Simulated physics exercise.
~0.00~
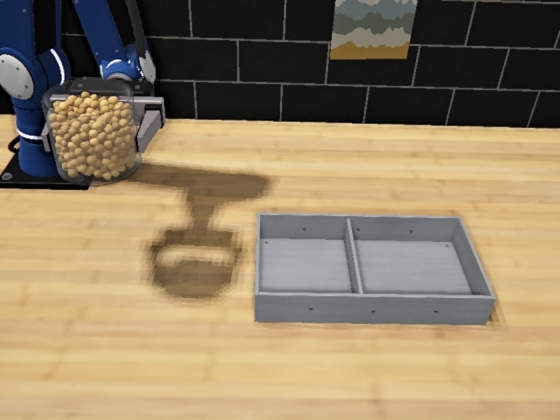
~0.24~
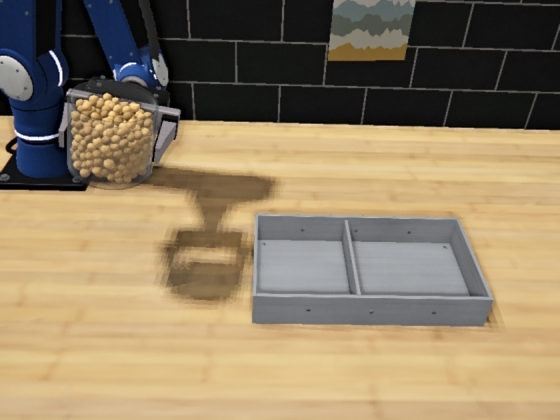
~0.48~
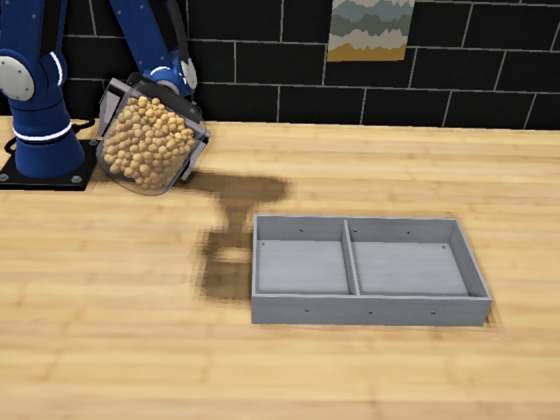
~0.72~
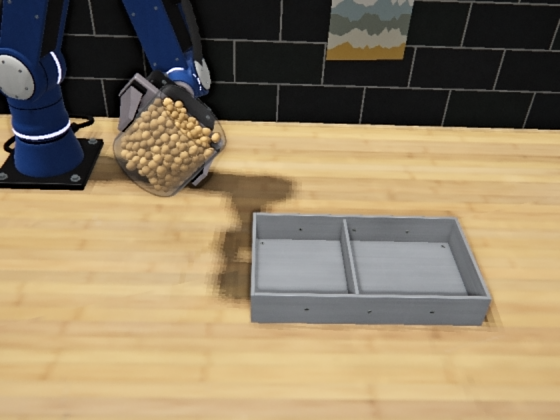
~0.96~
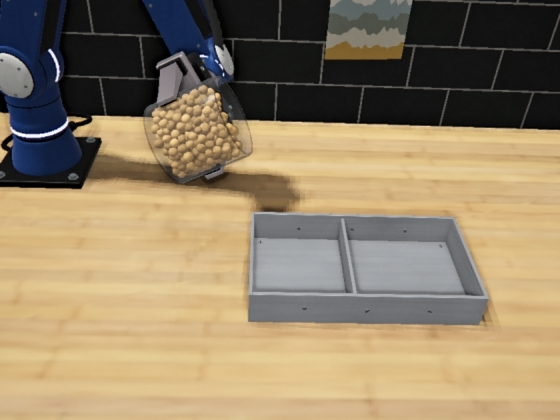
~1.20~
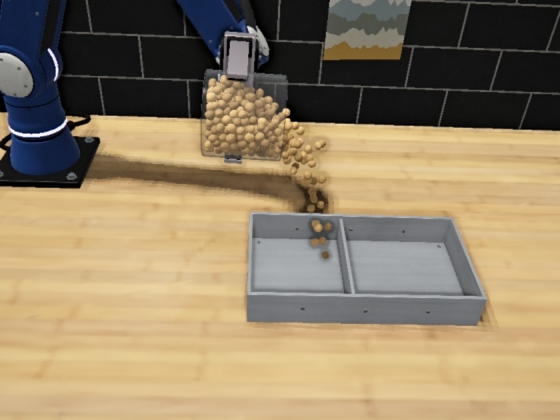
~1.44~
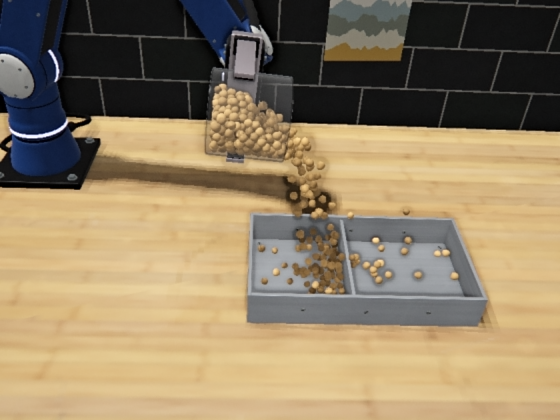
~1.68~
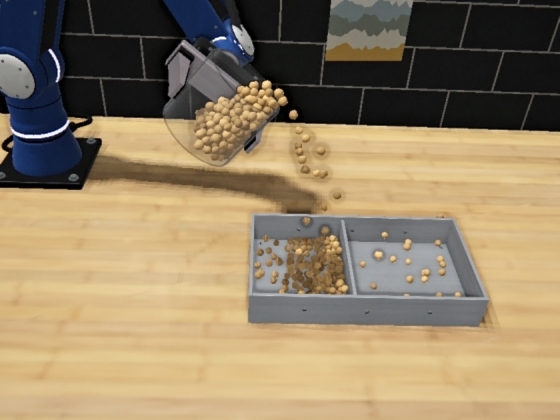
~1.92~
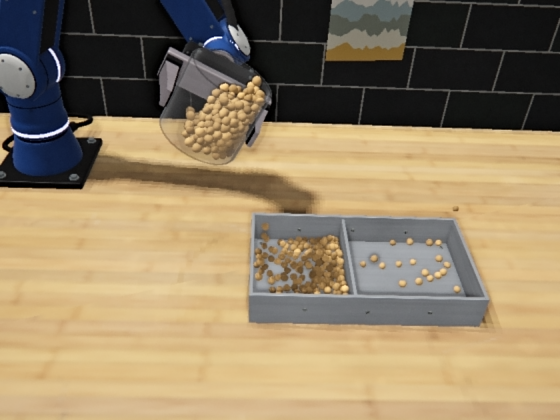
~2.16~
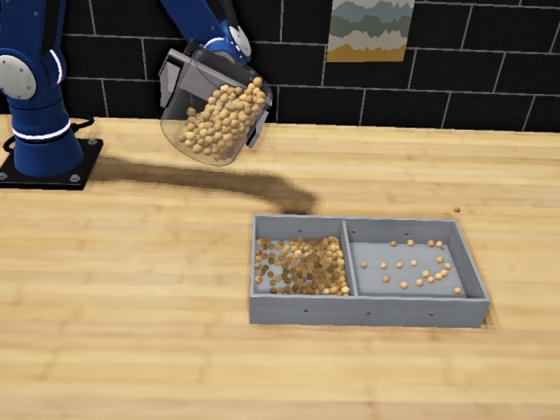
A blue robot arm holds a clear beaker heaped with tan chickpeas at the left of a light wooden counter, seen from the front and slightly above. Black tiles and a piece of a colourful picture stand behind, and a grey box split by a cross wall sits right of centre. The arm carries the beaker right, tilting it until it lies on its side. Chickpeas stream into the box, mostly the left part, with some scattering into the right. The arm then tips the beaker partly back, ending the flow. It stays leaning, still holding many chickpeas, while one stray lies behind the box.
